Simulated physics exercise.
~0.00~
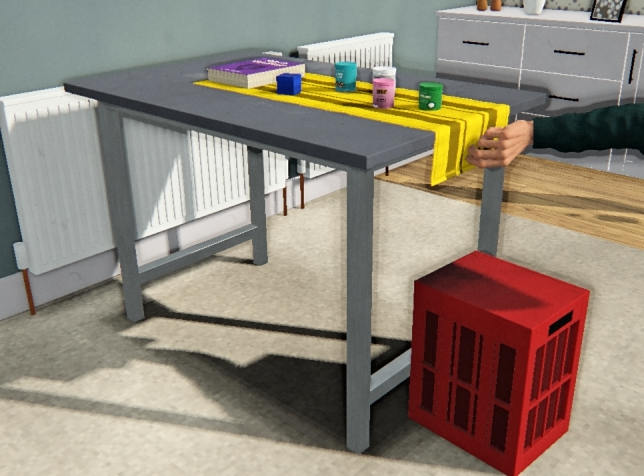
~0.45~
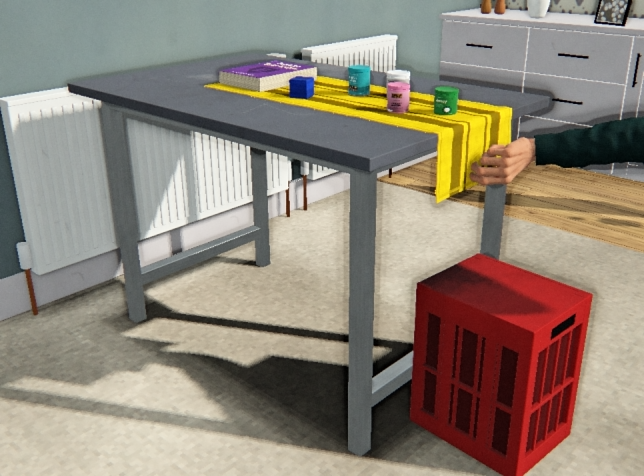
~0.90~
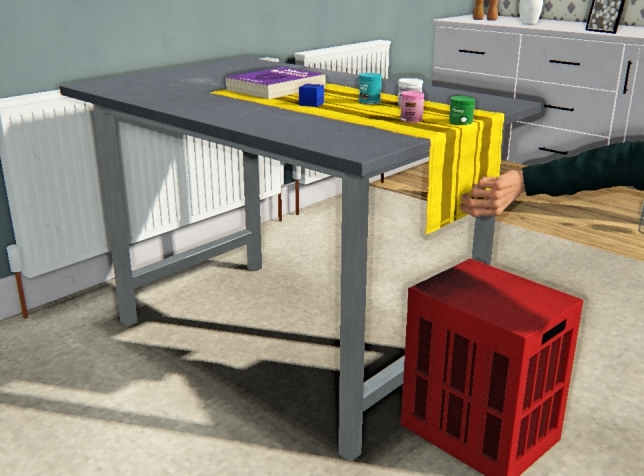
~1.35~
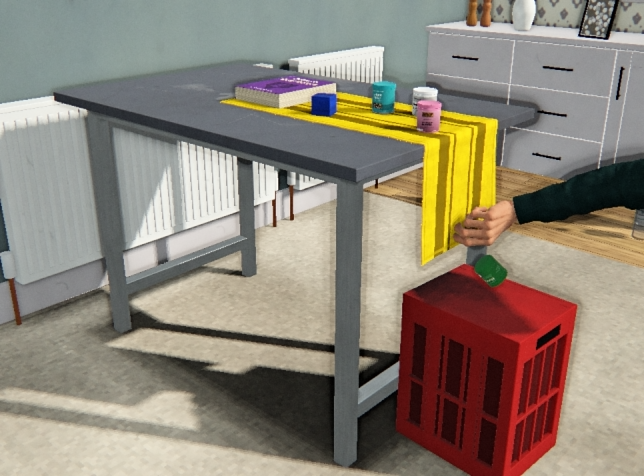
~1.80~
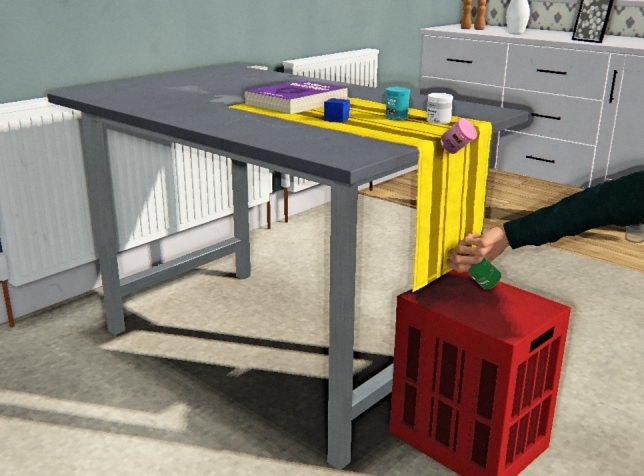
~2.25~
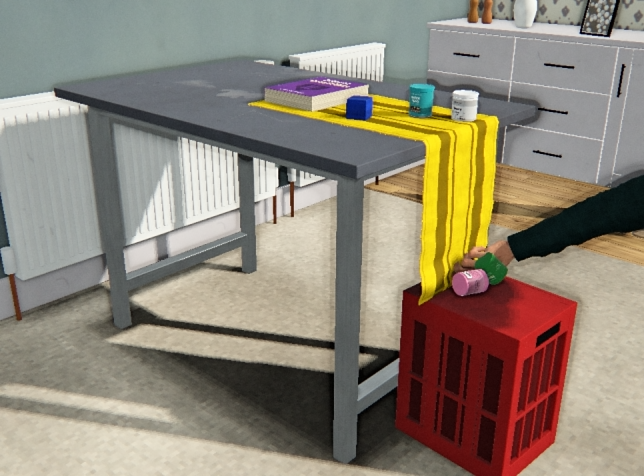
A yellow scarf lies over the right end of a grey table, seen from slightly above in a room with white radiators and drawers, carrying a purple book, a blue cube, a turquoise can and white, pink and green pots. A hand at the right pulls its hanging end down towards a red crate on the floor, and everything on it slides towards the edge. The green pot drops first, landing on the crate by the hand. The pink pot tips over the edge and follows. Finally the hem reaches the crate, with the book, cube, can and white pot still on the table.
